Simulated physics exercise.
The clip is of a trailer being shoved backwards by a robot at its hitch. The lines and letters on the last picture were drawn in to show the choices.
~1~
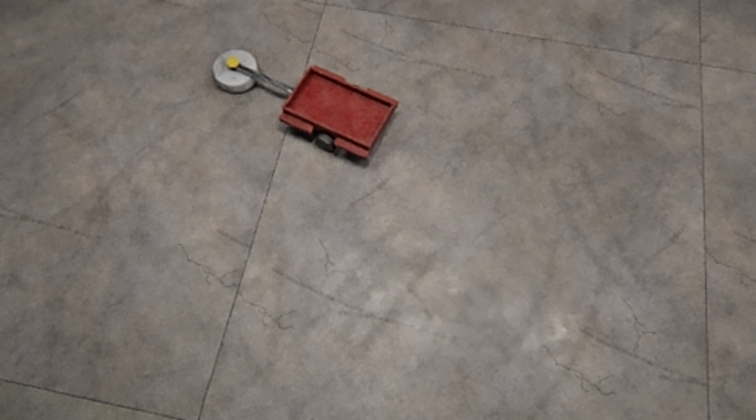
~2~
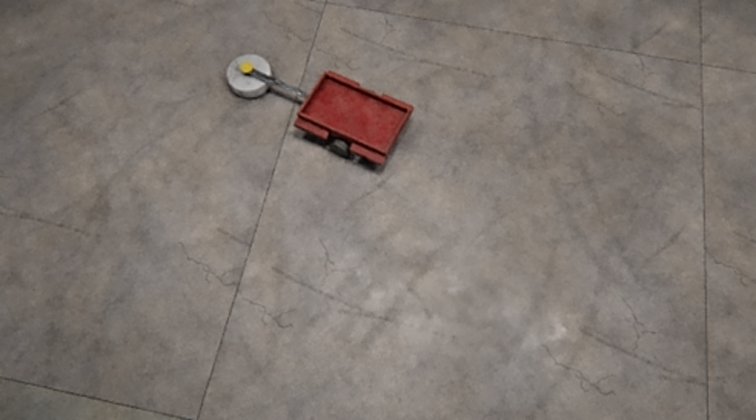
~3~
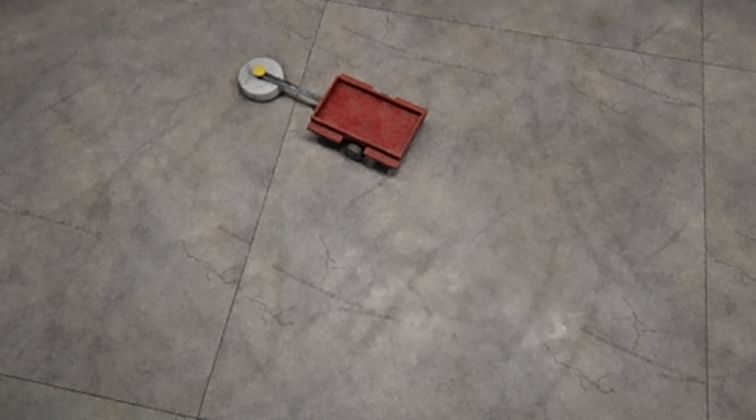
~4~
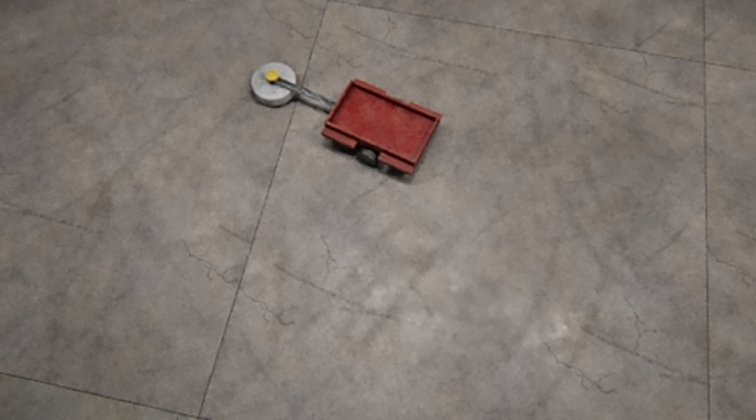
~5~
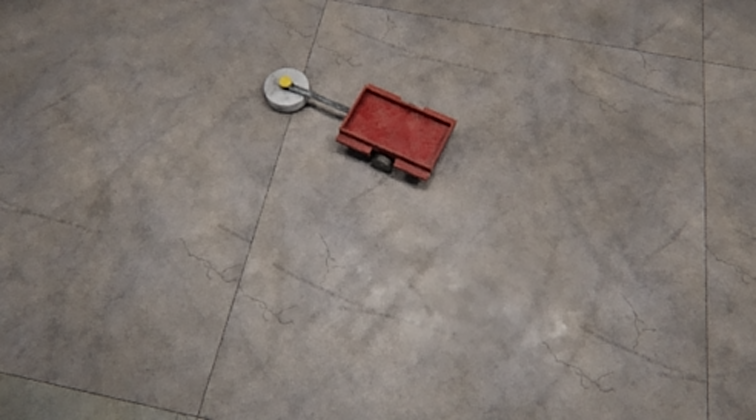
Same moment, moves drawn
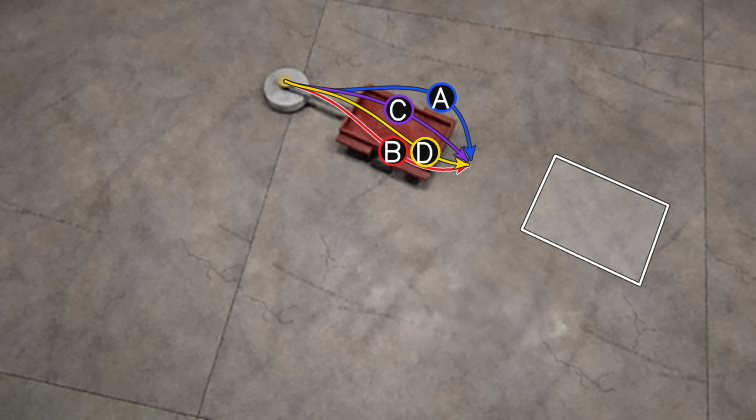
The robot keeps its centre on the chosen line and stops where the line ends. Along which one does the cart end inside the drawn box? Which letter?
Choose route D.
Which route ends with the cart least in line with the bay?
The widest miss is A.
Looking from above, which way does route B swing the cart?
It turns anticlockwise.
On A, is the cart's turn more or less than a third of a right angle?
It turns more than that.
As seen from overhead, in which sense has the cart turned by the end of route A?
Clockwise.
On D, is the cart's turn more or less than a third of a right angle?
Less than that.
On the marked copy, A from (285, 81) via (401, 88) to (471, 159); B from (285, 81) via (368, 130) to (468, 166); C from (285, 81) via (383, 103) to (467, 160); D from (285, 81) via (377, 118) to (468, 165); the bay at (596, 217).
Taking D. A third of the way, robot (354, 110), cart (465, 162).
Two thirds of the way, robot (410, 149), cart (533, 196).
When it is over, robot (469, 170), cart (597, 222); the cart stands in the bay.
As for the rest, A leaves the cart at (532, 284), out of the bay; B leaves the cart at (604, 186), out of the bay; C leaves the cart at (574, 256), out of the bay.
